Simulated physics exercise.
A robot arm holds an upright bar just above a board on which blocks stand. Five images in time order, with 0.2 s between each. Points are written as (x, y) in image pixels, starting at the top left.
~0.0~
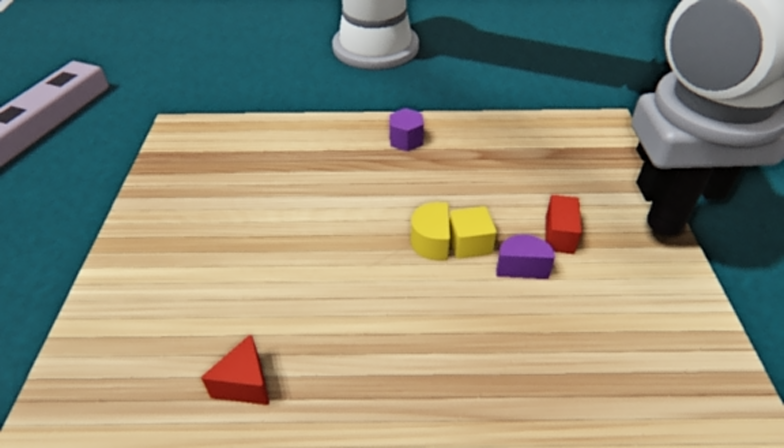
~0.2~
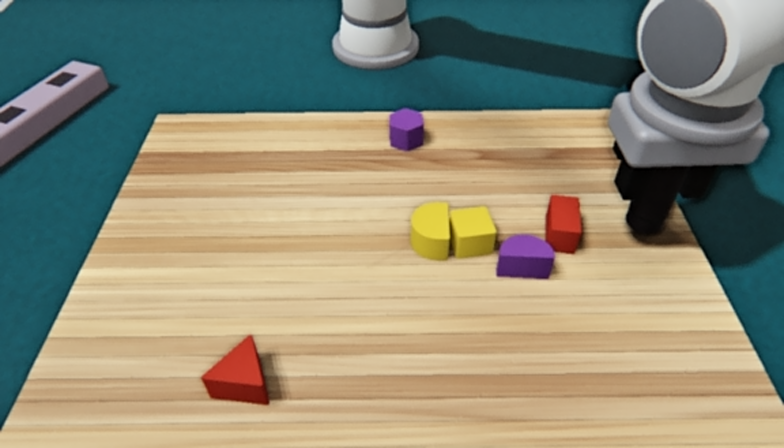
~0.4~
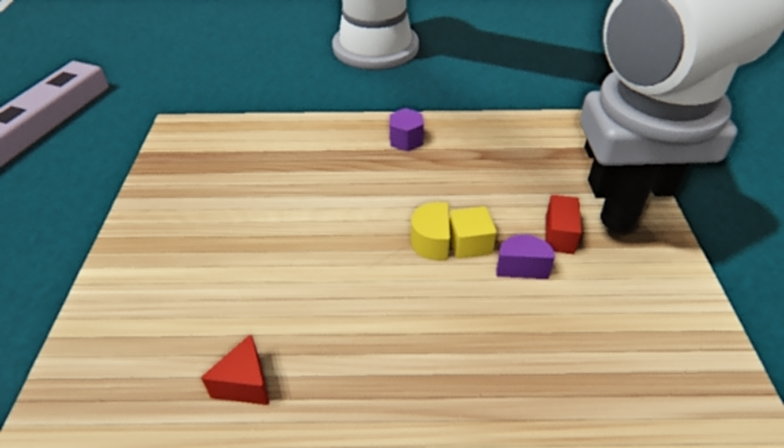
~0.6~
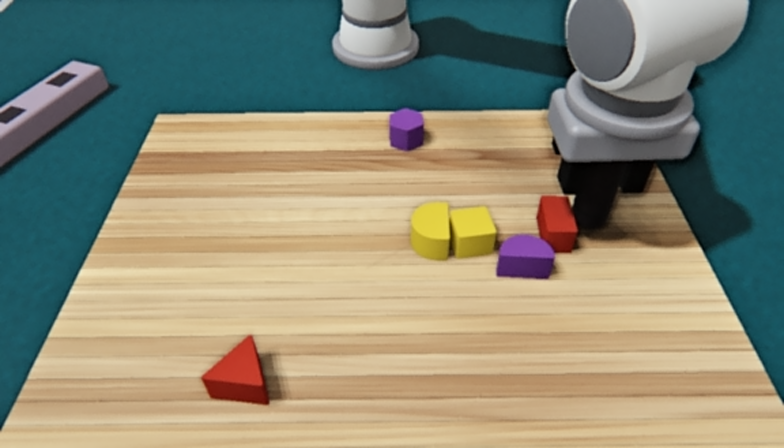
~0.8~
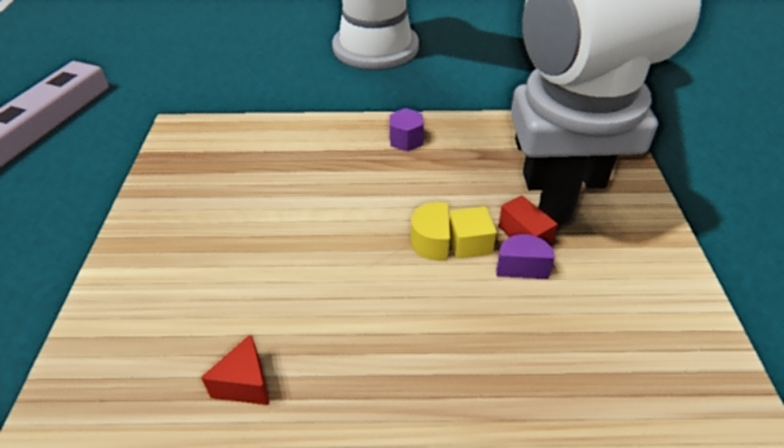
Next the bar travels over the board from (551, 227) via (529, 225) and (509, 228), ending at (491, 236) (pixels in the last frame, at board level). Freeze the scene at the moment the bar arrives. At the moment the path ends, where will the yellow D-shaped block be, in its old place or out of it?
That block will leave its spot.
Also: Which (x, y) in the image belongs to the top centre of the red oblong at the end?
I'd place it at (467, 225), taking the centre of its top.
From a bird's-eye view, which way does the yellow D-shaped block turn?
Anticlockwise, looking down.
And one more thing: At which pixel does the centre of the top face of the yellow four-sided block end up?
(431, 225)
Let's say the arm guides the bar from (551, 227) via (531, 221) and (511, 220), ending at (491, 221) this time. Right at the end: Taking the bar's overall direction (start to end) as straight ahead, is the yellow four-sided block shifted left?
The answer is yes.
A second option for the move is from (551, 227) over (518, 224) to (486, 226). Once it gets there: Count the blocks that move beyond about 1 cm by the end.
I reckon the push displaces three or more of the blocks by more than 1 cm.
On the path given first. Halfway along, bar at (521, 212); yellow D-shaped block at (423, 220); yellow four-sided block at (463, 219), turned 20° anticlockwise; purple D-shaped block at (524, 249); red oblong at (498, 216).
At the end, bar at (494, 222); yellow D-shaped block at (393, 225), turned 20° anticlockwise; yellow four-sided block at (431, 225); purple D-shaped block at (524, 249); red oblong at (467, 225), turned 15° clockwise.
